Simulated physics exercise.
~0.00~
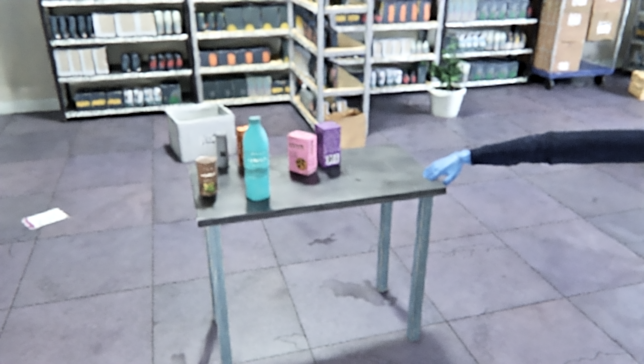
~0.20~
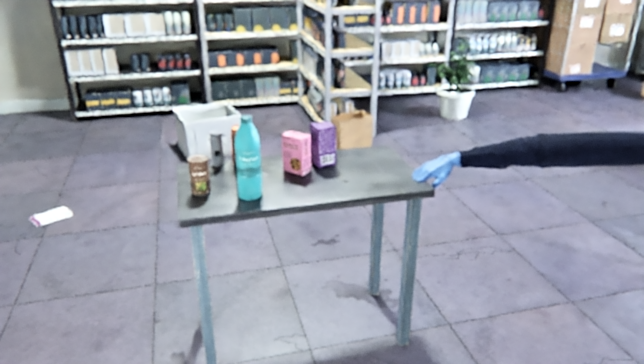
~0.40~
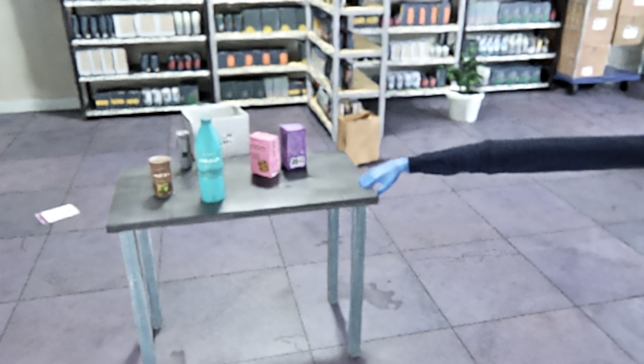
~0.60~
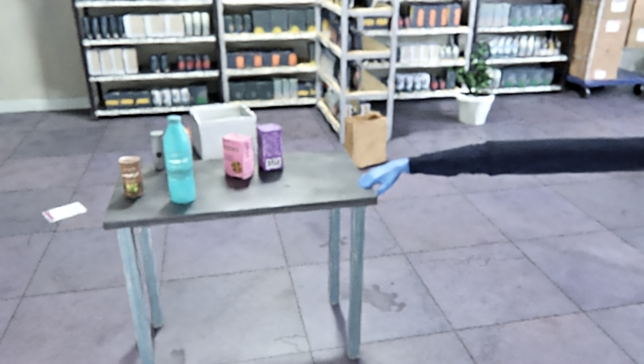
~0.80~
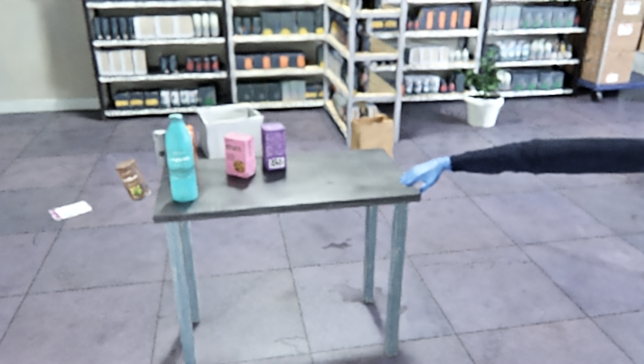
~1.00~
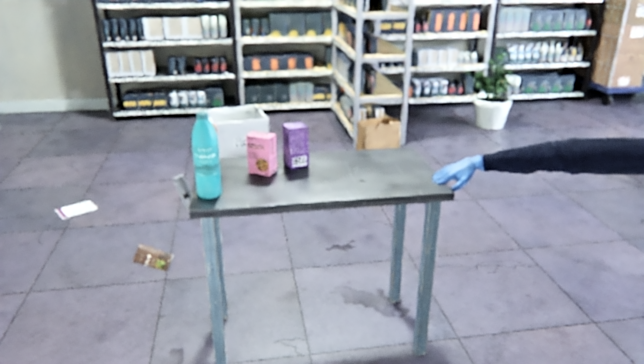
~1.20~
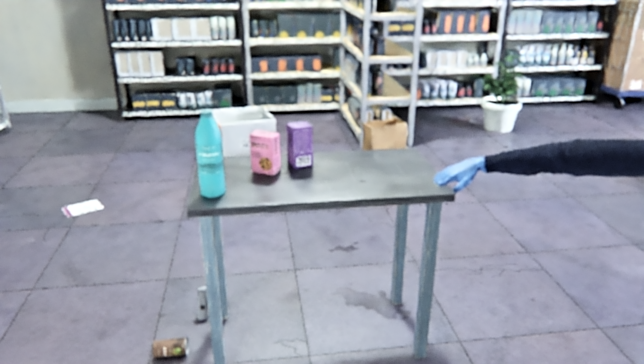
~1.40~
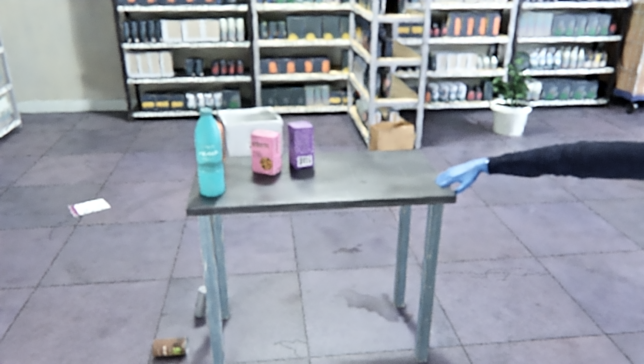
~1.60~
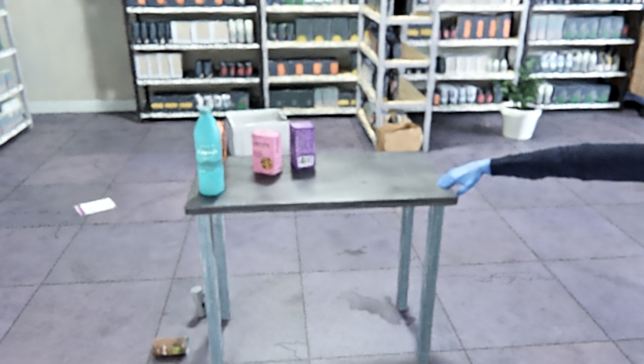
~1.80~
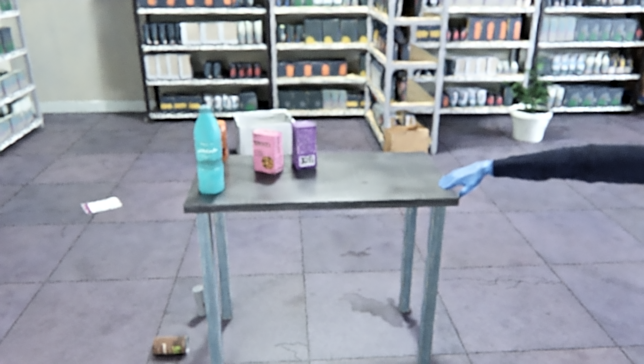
At first, a gloved hand holds the right edge of a small grey table carrying a brown tin, a grey shaker, a turquoise bottle, pink and purple cartons and a partly hidden orange can. The hand moves the table to the left, and the items travel with it, ending up closer to its left end. Then the table is pulled back to the right, and the brown tin tips off the left edge. The grey shaker drops after it. Finally, the tin lies on the floor while the shaker stands near the table leg, and the bottle and cartons remain upright on top.
